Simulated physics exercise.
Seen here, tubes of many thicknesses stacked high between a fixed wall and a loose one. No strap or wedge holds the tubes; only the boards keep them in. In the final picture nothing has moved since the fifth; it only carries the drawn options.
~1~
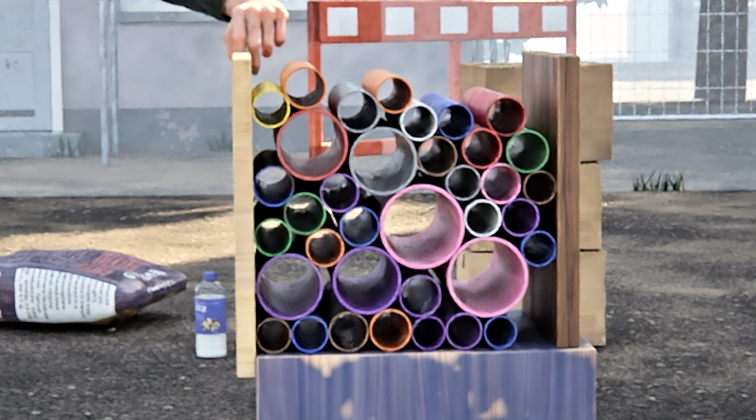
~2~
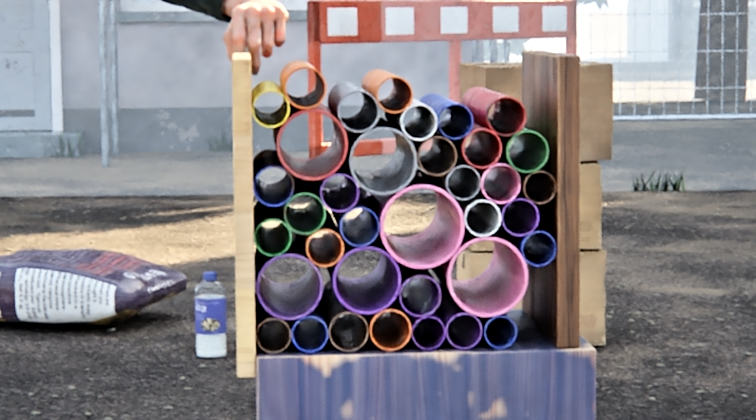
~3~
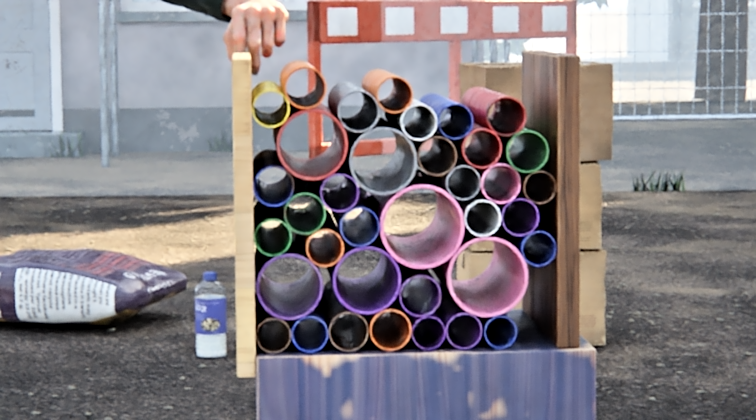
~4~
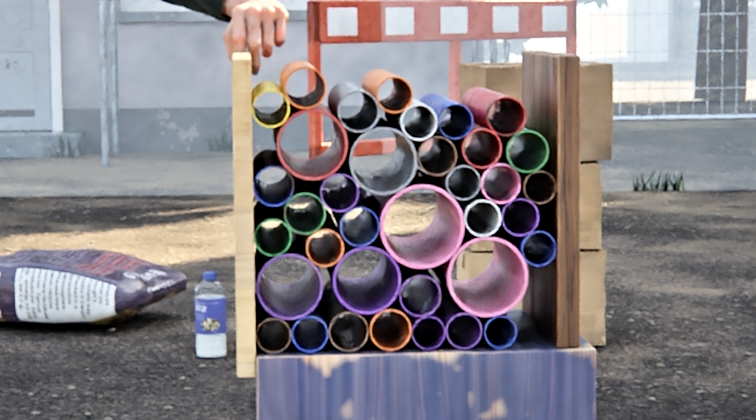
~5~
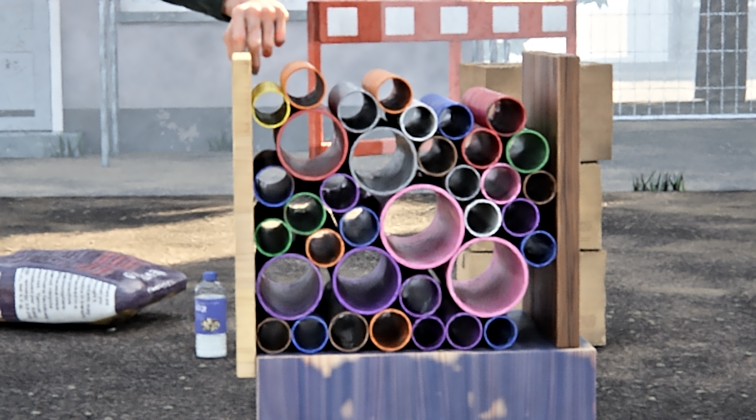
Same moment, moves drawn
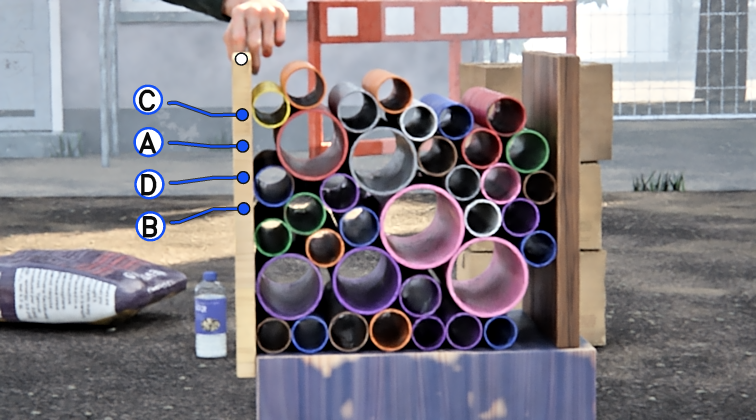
Nothing moves in this outdoor yard, seen straight on from a still camera, with a pale building and a wire fence behind. Tubes in purple, pink, green, orange, blue and grey lie stacked between upright boards on a worn bluish base, a red-and-white barrier behind them, a bag and bottle at left. A hand rests on top of the pale left board, staying in place throughout.
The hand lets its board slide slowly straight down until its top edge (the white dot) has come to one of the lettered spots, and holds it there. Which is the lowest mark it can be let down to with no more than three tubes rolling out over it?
At most to B.
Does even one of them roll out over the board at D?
Yes.
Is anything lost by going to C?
No, at C.
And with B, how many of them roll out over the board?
At B the number is two.
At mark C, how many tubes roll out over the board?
It comes to none.
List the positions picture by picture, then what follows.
A purple tube (464, 331); a pink tube (488, 277); a green tube (305, 213), in the first frame.
A green tube (305, 213); a purple tube (520, 217), in the second frame.
A brown tube (437, 156); a grey tube (359, 112), in the third frame.
A red tube (506, 116); side board (244, 203), in the fourth frame.
A brown tube (274, 335); a purple tube (464, 331); a pink tube (488, 277), in the fifth frame.
On the marked copy, A at (243, 146); B at (244, 209); C at (242, 115); D at (243, 177); the white dot at (241, 59).
With B. Early on, top of the board (252, 127).
Further on, top of the board (254, 205).
At the end, top of the board (254, 208), two out over the board.
As for the rest, A none out over the board; C none out over the board; D two out over the board.
